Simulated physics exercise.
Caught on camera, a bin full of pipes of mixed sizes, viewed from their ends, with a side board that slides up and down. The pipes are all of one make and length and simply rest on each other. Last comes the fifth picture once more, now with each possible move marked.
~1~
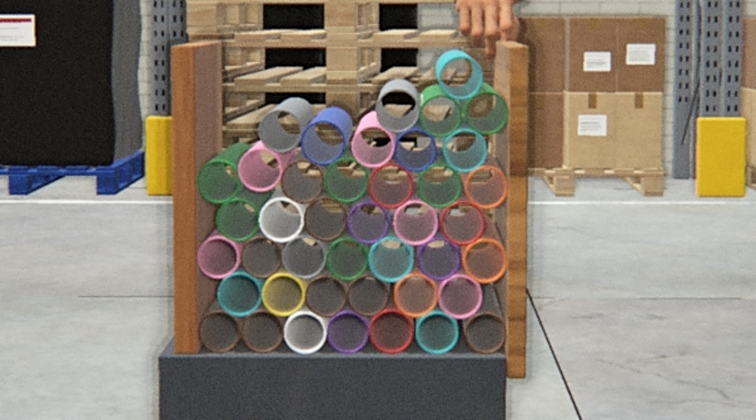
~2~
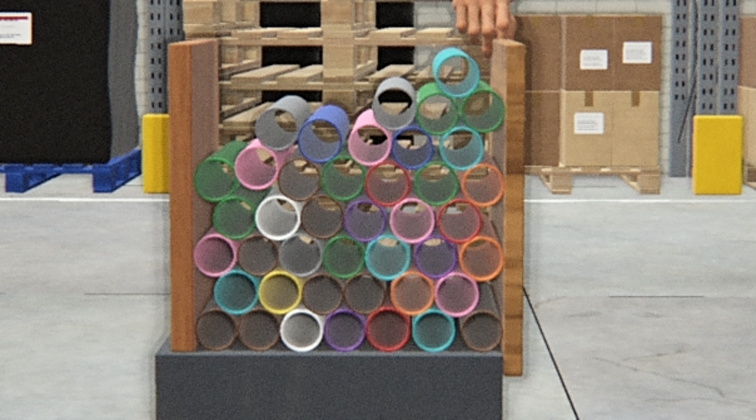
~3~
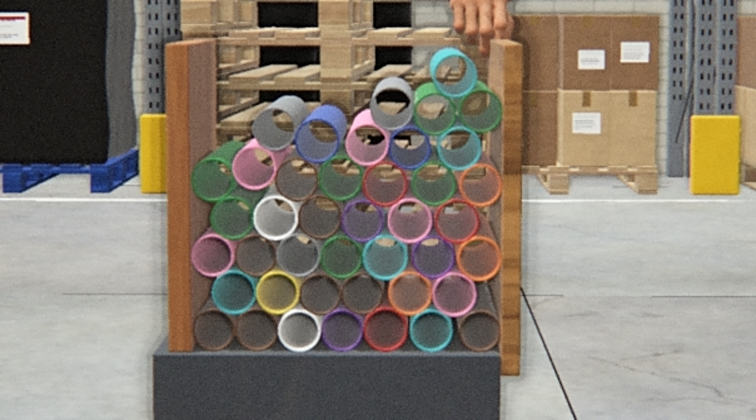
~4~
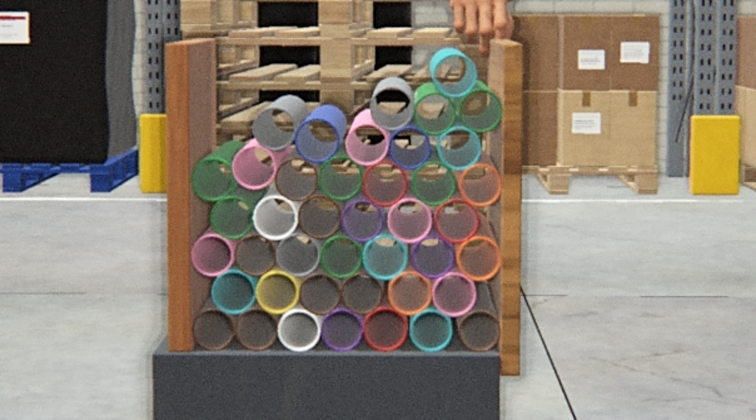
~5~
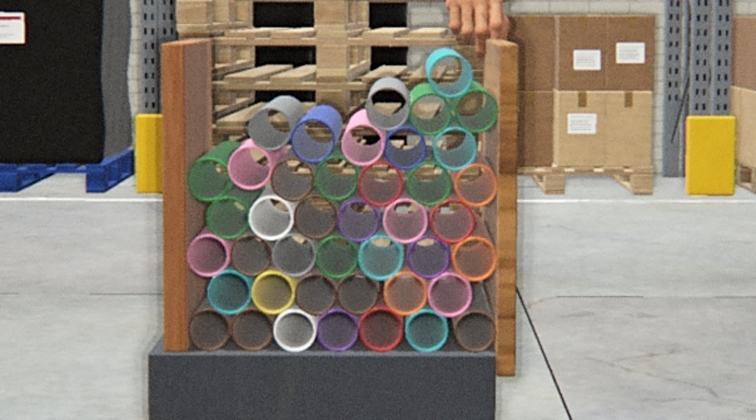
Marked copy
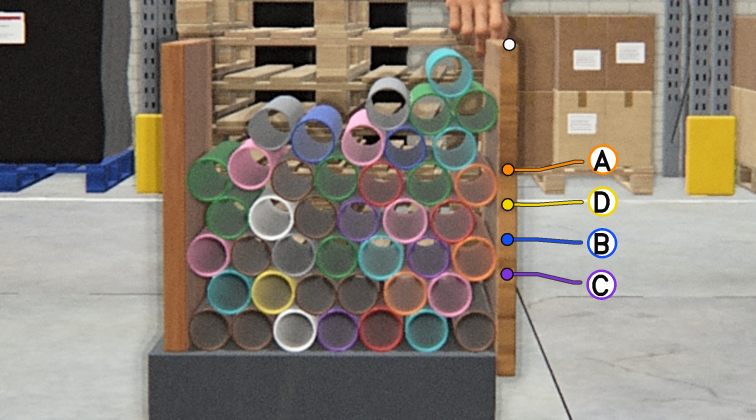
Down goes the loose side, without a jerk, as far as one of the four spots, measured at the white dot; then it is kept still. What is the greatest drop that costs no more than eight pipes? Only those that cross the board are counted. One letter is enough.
Lower it to C and no more.
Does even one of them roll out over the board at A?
Yes.
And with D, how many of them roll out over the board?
It comes to two.
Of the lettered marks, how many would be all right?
Four of them.
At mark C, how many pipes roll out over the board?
At C the number is five.
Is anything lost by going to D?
Yes.
On the marked copy, A at (508, 170); B at (508, 239); C at (507, 274); D at (508, 205); the white dot at (510, 45).
Taking C. A third of the way, top of the board (498, 140).
Two thirds of the way, top of the board (497, 245).
When it is over, top of the board (497, 273), about five out over the board.
As for the rest, A two out over the board; B about five out over the board; D two out over the board.
